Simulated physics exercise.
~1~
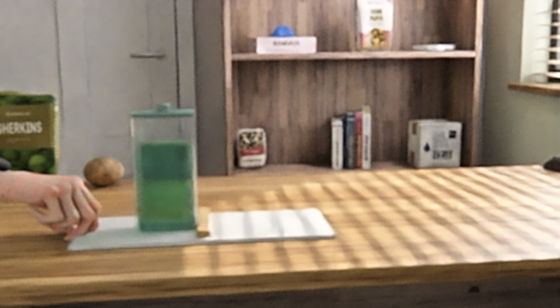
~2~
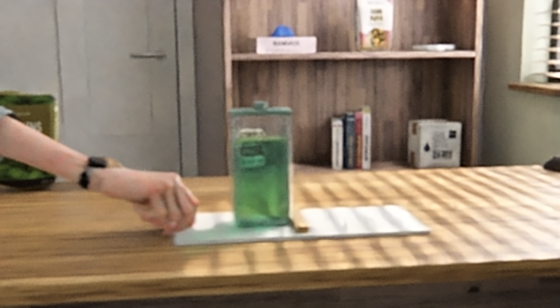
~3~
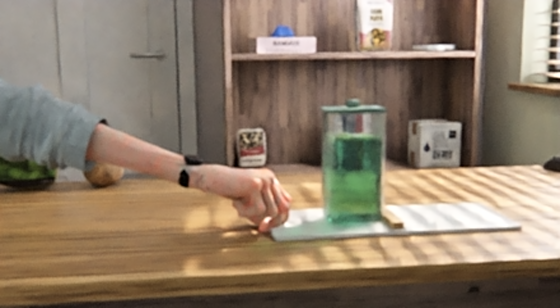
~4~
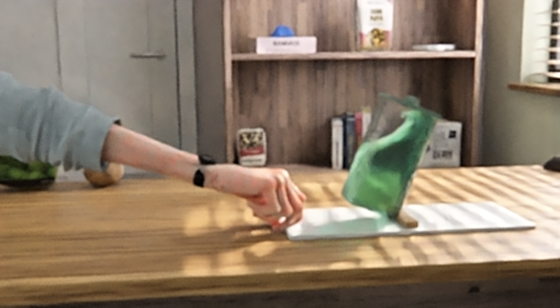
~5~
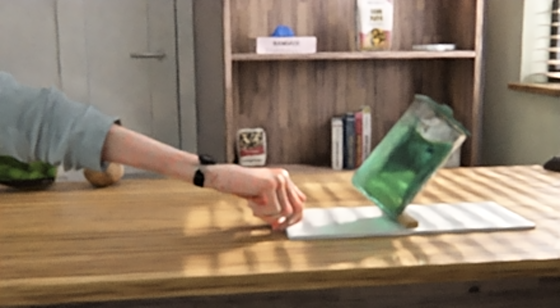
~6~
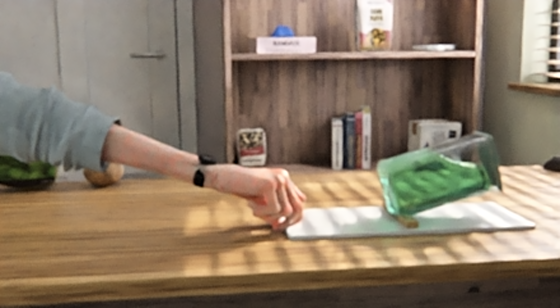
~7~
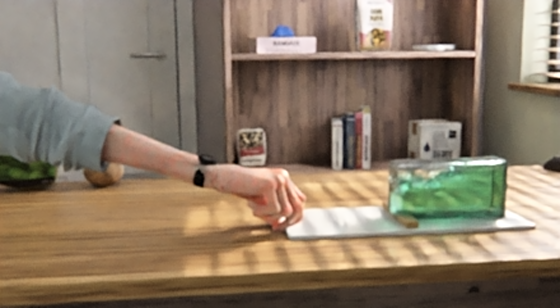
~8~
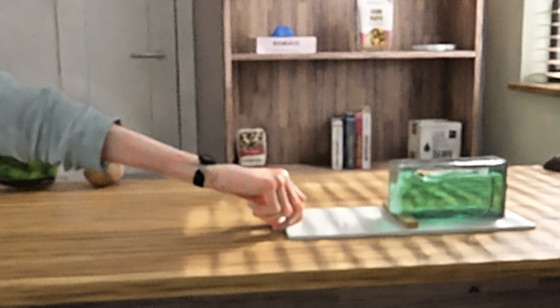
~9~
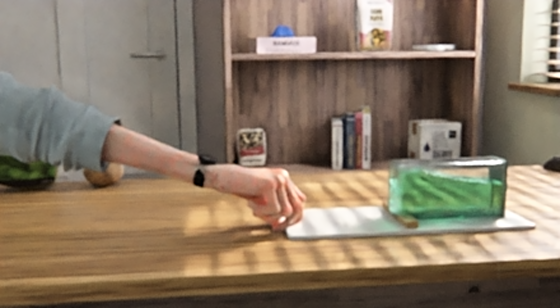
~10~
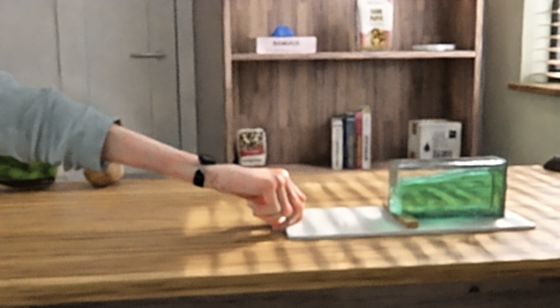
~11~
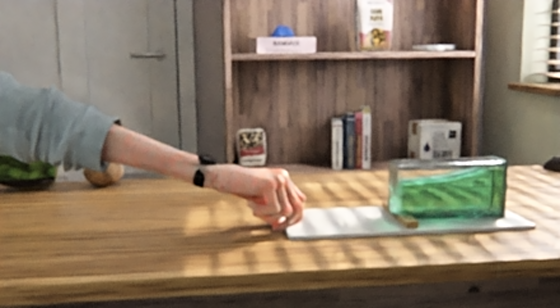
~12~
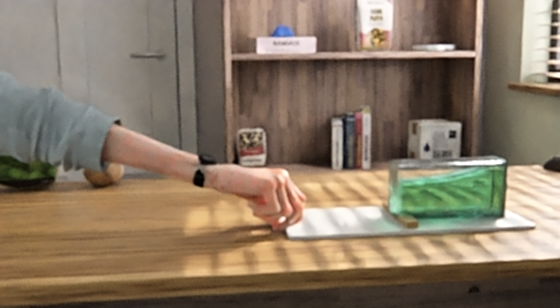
A hand slides a board right, stops, and the green canister tips onto its side.
